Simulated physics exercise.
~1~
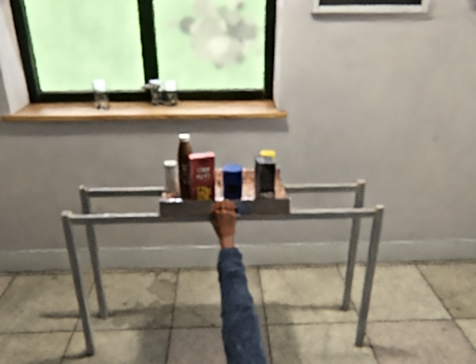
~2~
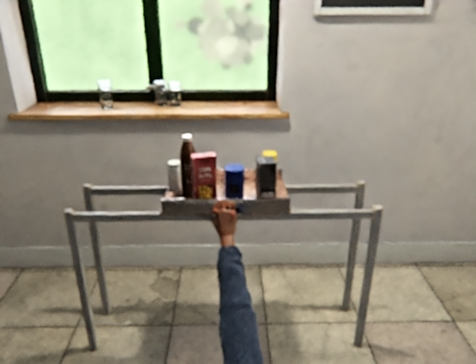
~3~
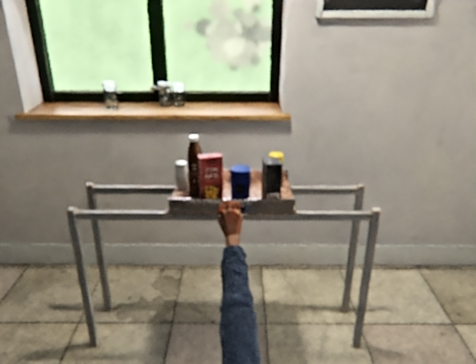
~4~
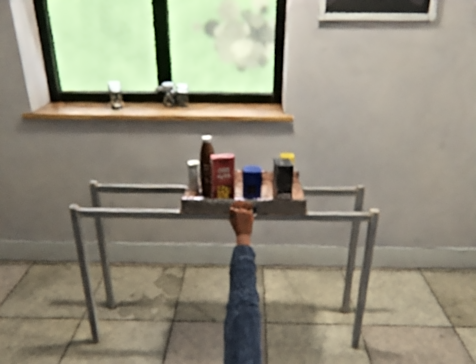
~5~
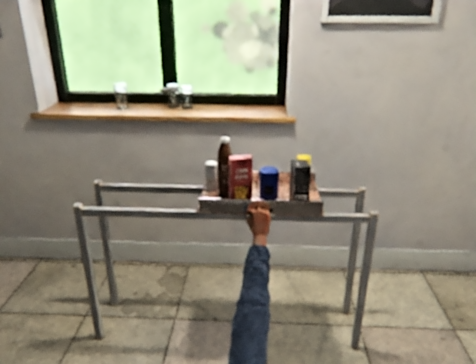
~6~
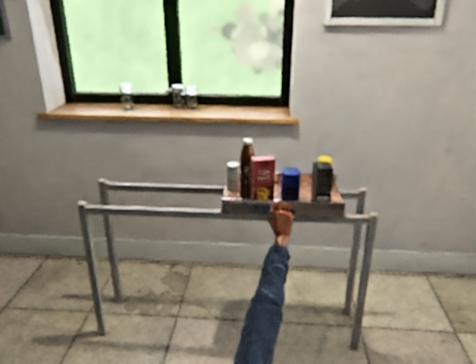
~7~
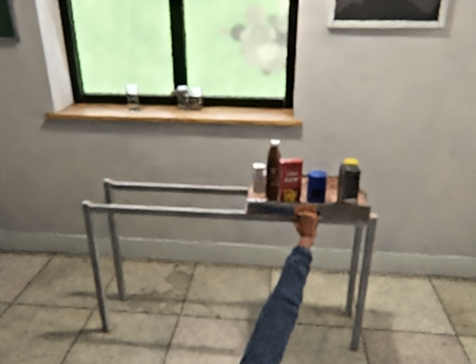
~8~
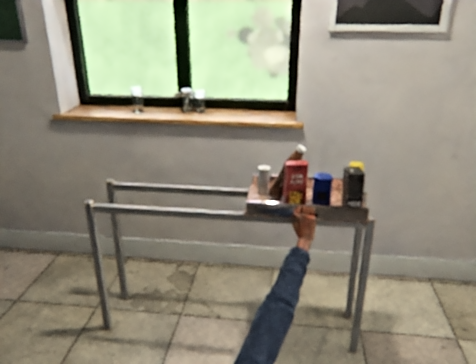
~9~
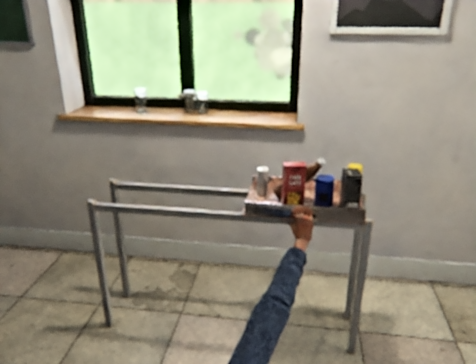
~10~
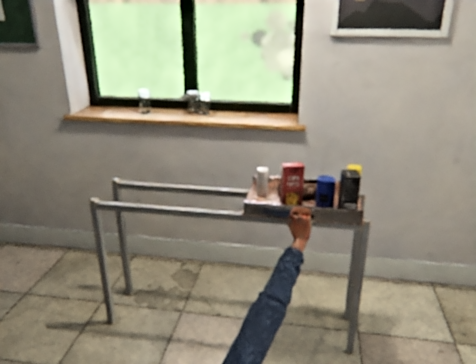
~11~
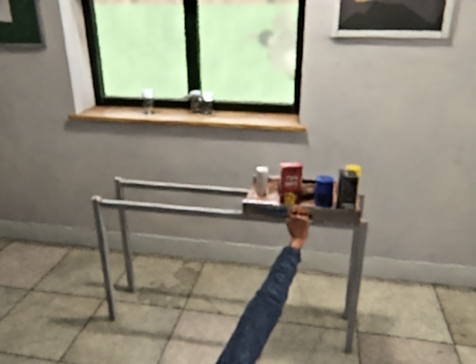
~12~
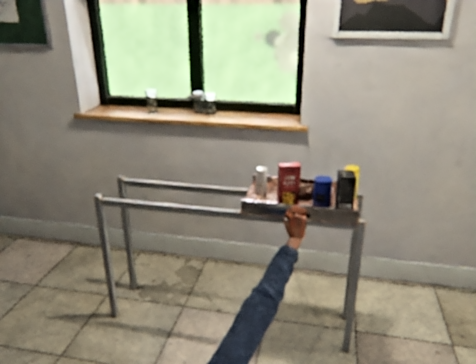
Grey room with tiled floor, a hand sliding a tray of containers right along metal rails, the brown bottle toppling onto its side.
